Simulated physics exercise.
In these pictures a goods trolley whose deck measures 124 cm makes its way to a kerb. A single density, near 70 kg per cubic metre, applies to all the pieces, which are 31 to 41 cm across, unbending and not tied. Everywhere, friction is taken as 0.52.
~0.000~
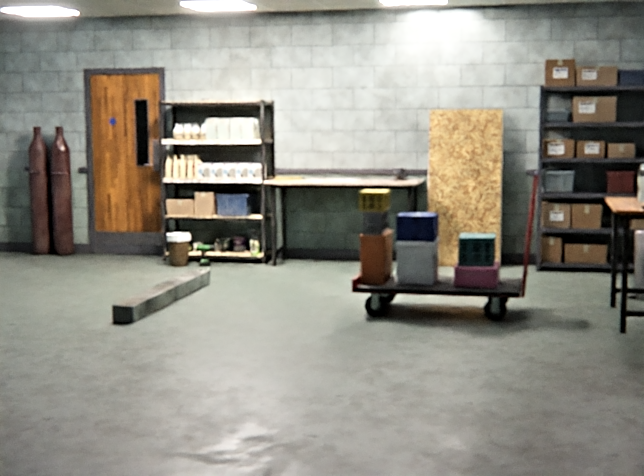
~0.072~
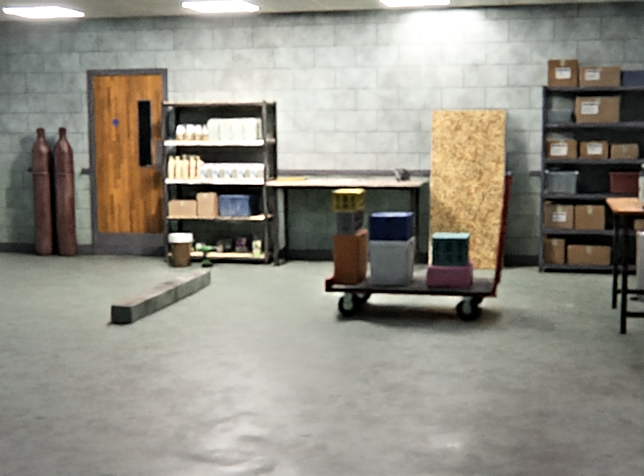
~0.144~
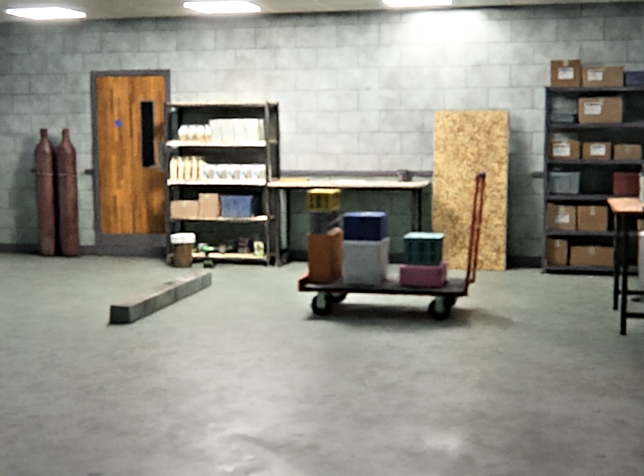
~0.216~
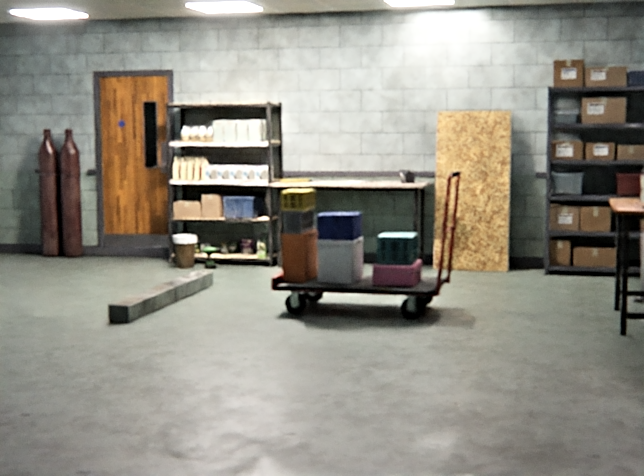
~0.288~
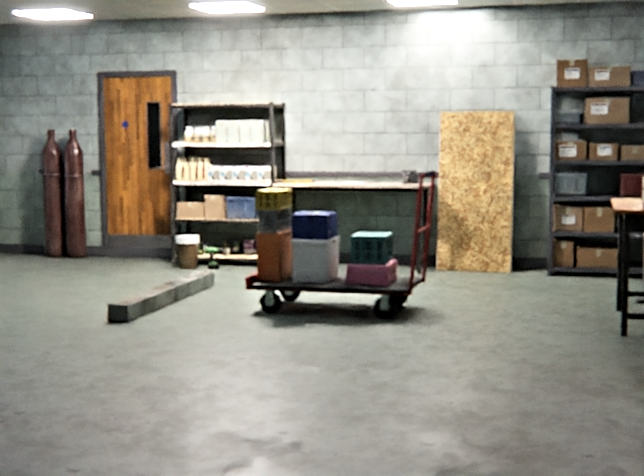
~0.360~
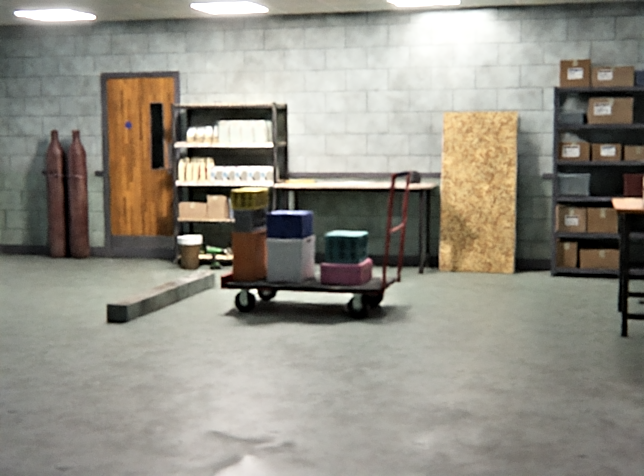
A flatbed trolley with a red handle, loaded with orange, yellow, grey, blue, green and magenta boxes, stands in a grey block-walled storeroom seen from across the concrete floor. Behind it are dark red cylinders, a wooden door, stocked shelves, a workbench and a leaning board, with a low kerb at left. The trolley rolls steadily leftward towards the kerb, its load keeping its arrangement, while the view shifts very slightly.
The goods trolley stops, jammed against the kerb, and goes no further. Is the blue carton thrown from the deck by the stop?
Afterwards it will be gone from the deck.
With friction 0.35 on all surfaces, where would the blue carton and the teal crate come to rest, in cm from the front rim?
Then the blue one ends 70 cm past the rim and the teal one 80 cm behind it.
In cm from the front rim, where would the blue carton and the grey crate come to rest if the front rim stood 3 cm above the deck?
In that case blue comes to rest 90 cm past and grey 110 cm past the front rim.
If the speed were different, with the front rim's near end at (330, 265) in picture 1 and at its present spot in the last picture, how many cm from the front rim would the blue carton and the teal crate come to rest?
Rest positions: Blue 40 cm behind rim; teal 70 cm behind rim.
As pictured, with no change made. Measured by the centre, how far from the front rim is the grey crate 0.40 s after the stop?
Past the rim, near 85 cm.
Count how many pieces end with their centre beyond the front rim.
3.
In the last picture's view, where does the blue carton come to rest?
Roughly at (89, 287).
After 0.58 s the deck stops.
After 0.98 s the blue carton is 1 cm past the rim, tilted 120°, near (163, 207) in the last picture's view.
After 1.38 s the blue carton is 36 cm past the rim, tilted 75°, near (127, 260) in the last picture's view.
When all is still (2.8 s), past the rim, grey crate, yellow crate and blue carton; behind it, orange tote, white tote, pink toolbox and teal crate.
